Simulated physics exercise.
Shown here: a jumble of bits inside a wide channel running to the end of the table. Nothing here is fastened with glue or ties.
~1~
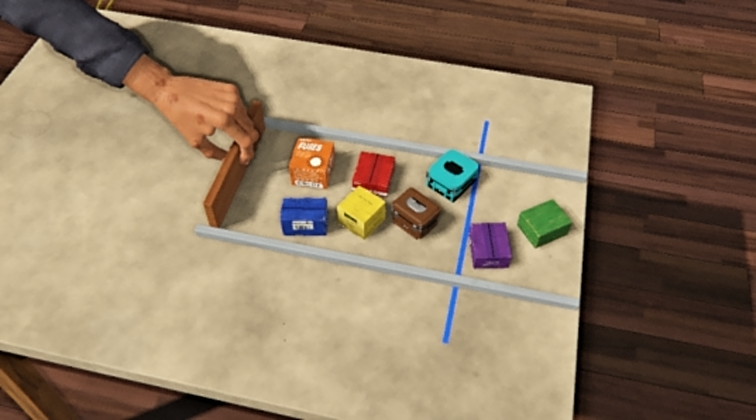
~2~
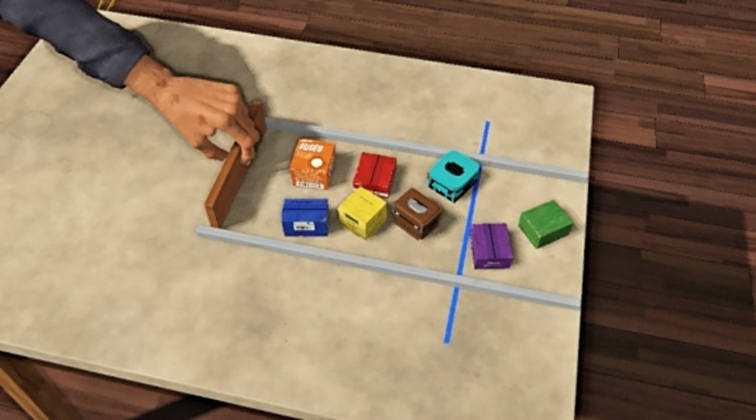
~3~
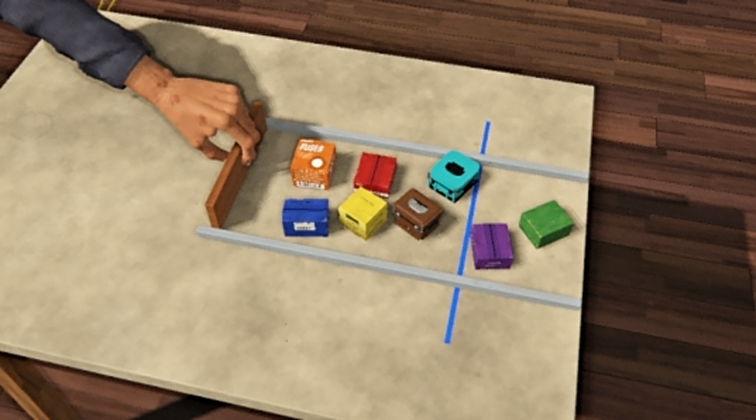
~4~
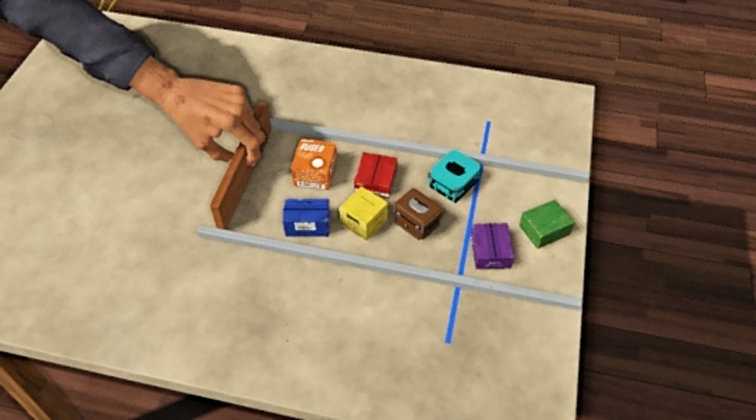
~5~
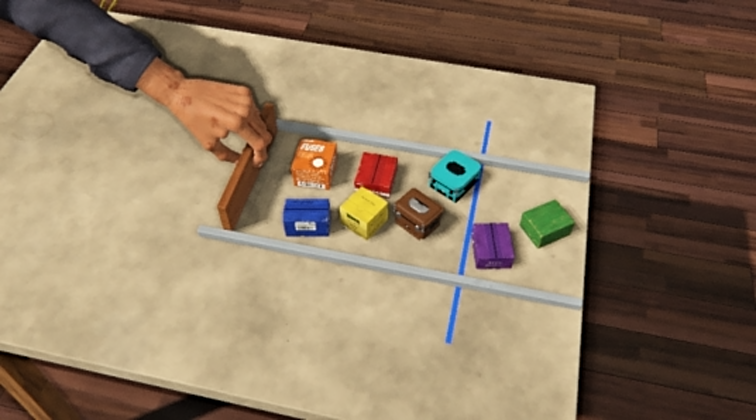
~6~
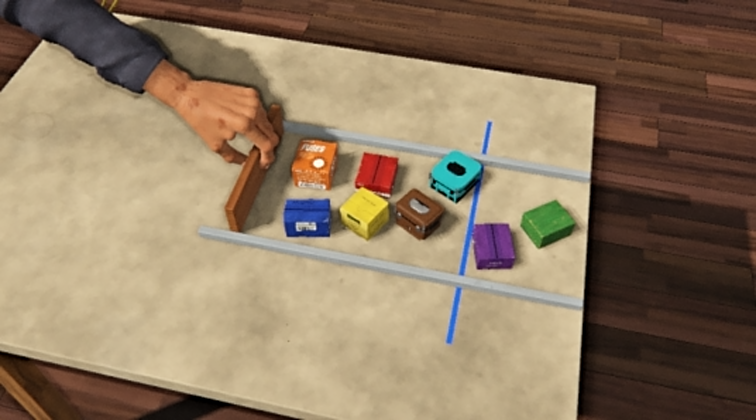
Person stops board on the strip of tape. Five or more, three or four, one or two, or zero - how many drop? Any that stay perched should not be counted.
No losses.
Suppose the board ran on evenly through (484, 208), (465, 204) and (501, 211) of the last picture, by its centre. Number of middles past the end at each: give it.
In order of the places given, that's 0, 0 and 2.
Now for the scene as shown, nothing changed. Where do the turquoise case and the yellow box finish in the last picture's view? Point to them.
The turquoise case ends up near (572, 189), and the yellow box near (488, 229).
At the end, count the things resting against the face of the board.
At rest, 3 are in contact.
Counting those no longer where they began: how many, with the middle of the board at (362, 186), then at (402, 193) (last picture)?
First position 6; second position 7.
Early on, none off yet; green block at rest near (547, 224); purple box at rest near (493, 246); turquoise case at rest near (456, 176).
A while later, none off yet; green block at rest near (547, 224); purple box moving near (499, 251); turquoise case travelled about its own width near (483, 176).
Further along, none off yet; green block at rest near (547, 224); purple box travelled about its own width near (511, 264); turquoise case travelled well along near (543, 184).
Finally, the number that fall off is zero.
